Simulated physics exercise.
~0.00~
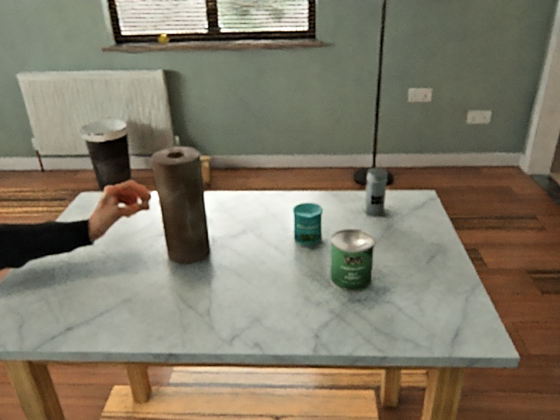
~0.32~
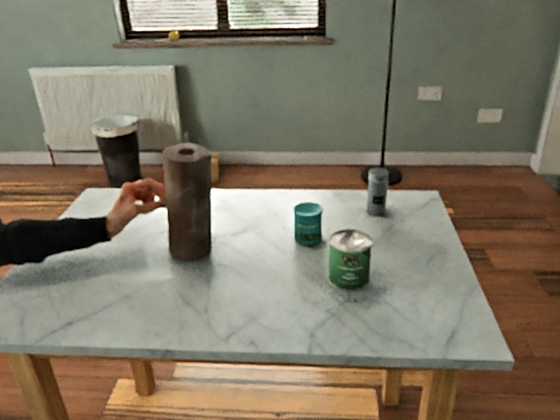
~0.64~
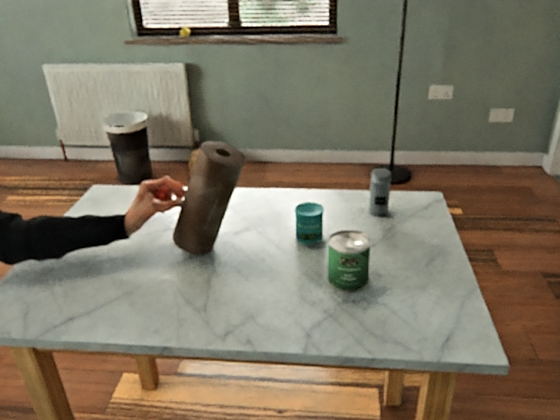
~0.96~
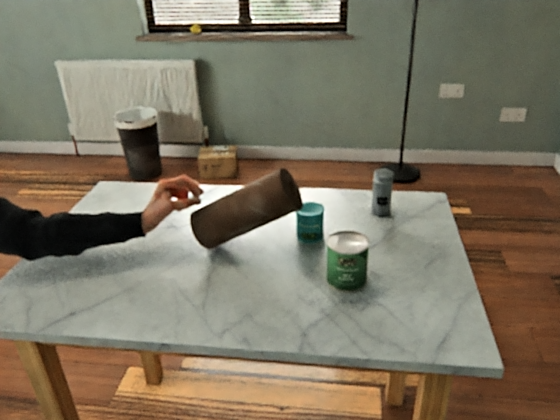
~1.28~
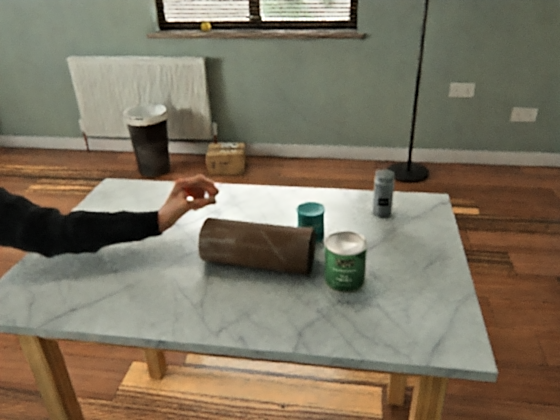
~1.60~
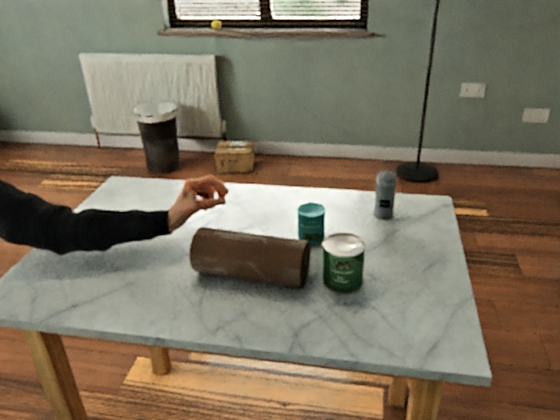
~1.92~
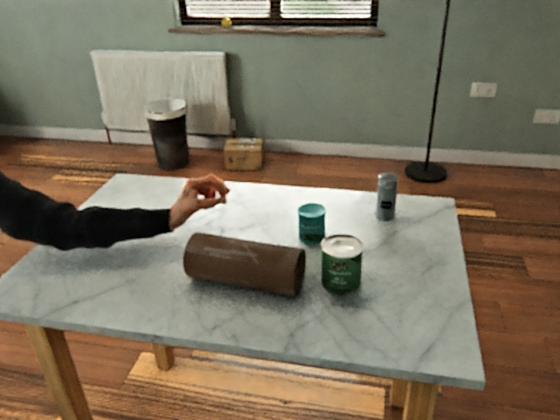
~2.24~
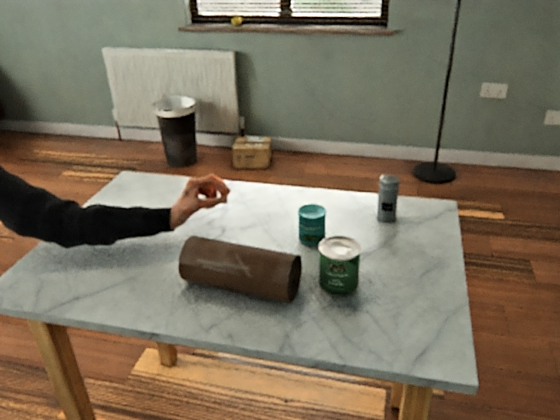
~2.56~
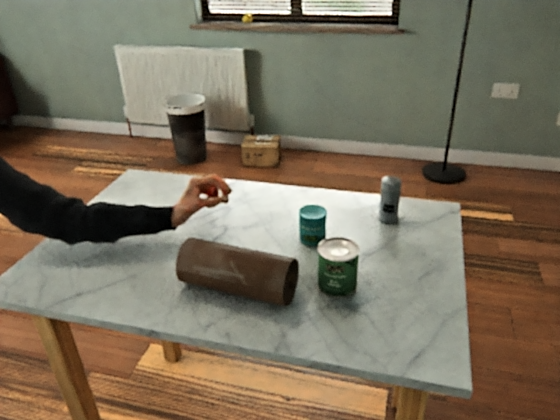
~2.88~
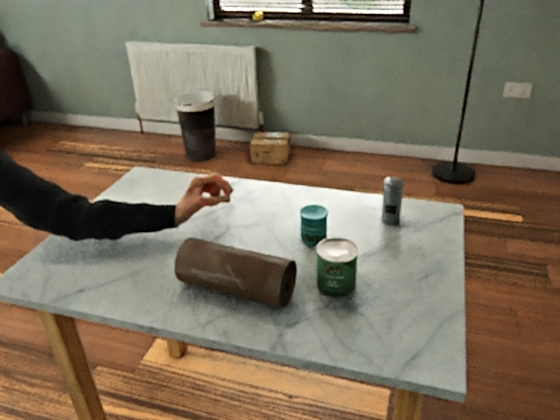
A hand tips a brown roll over to the right, and it rests on its side.
